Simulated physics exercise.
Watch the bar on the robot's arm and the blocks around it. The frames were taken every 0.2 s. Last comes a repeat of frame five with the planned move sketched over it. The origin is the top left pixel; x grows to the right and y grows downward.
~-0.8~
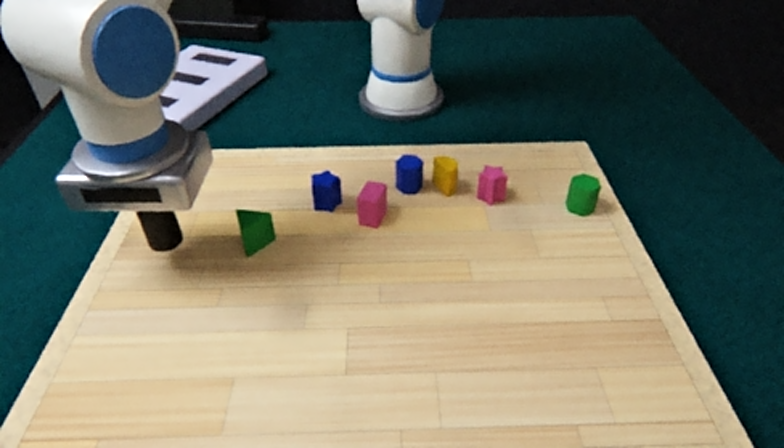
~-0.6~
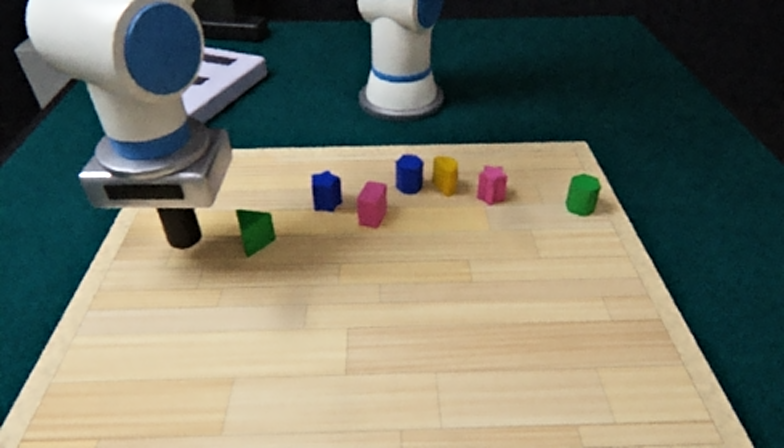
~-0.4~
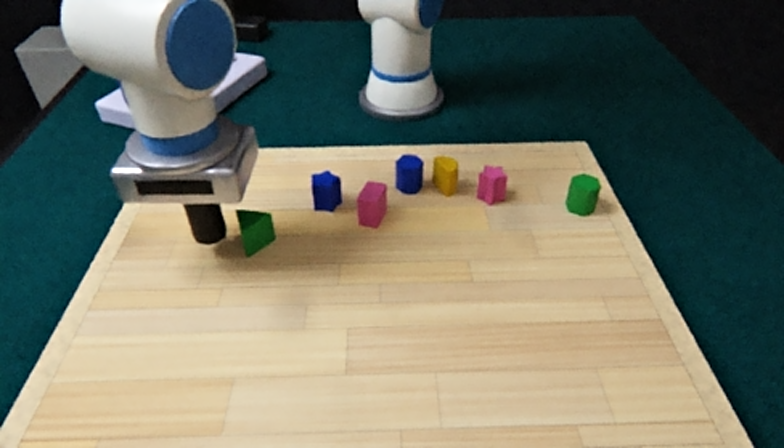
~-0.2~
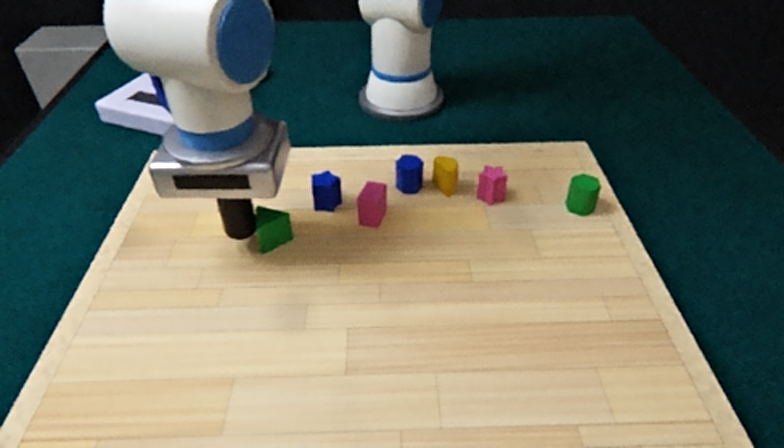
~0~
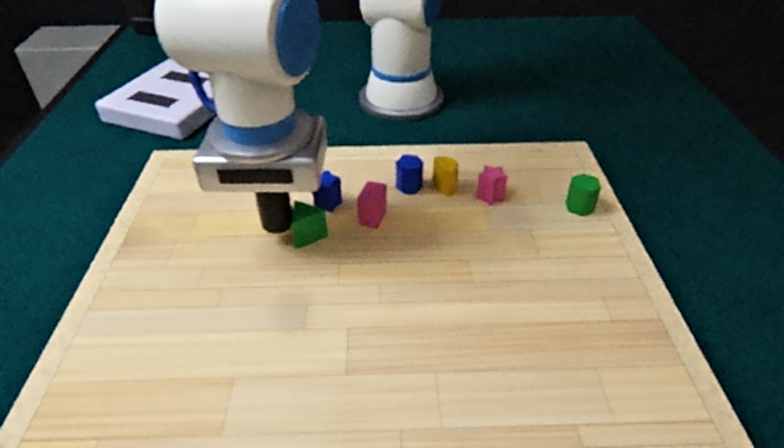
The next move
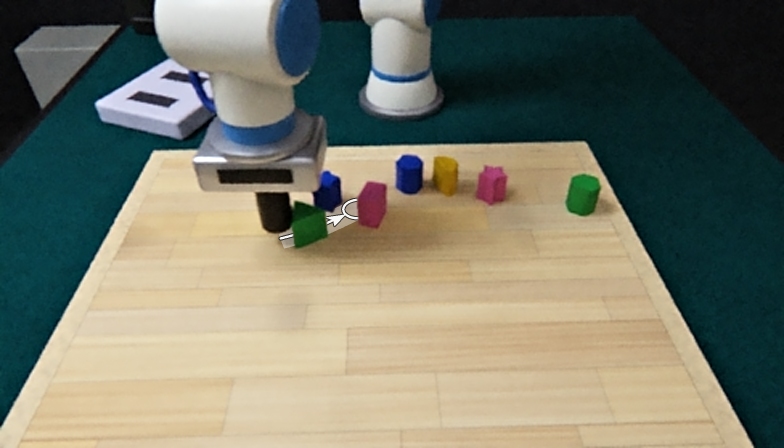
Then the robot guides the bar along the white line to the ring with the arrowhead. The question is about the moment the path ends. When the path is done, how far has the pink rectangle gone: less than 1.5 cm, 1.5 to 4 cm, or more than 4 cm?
I'd go with under 1.5 cm for this block.
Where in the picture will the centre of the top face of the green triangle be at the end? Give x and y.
Pixel (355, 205).
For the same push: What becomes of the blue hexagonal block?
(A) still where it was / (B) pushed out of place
My pick is A.
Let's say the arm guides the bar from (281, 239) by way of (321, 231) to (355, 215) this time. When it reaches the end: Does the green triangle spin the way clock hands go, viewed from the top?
My answer is yes.
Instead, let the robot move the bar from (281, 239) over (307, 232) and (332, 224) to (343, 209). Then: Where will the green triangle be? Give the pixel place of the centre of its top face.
The top centre is at (357, 205).
The line goes from (281, 239) by way of (322, 225) to (358, 209).
What follows on the original path. One third of the way, bar at (307, 217); green triangle at (333, 205), turned 15° clockwise.
Two thirds of the way, bar at (333, 206); green triangle at (352, 204), turned 35° clockwise; blue star block at (326, 177), turned 15° anticlockwise.
At the end, bar at (357, 195); green triangle at (355, 205), turned 50° clockwise; blue star block at (331, 175), turned 55° anticlockwise; pink rectangle at (380, 190); blue hexagonal block unmoved.
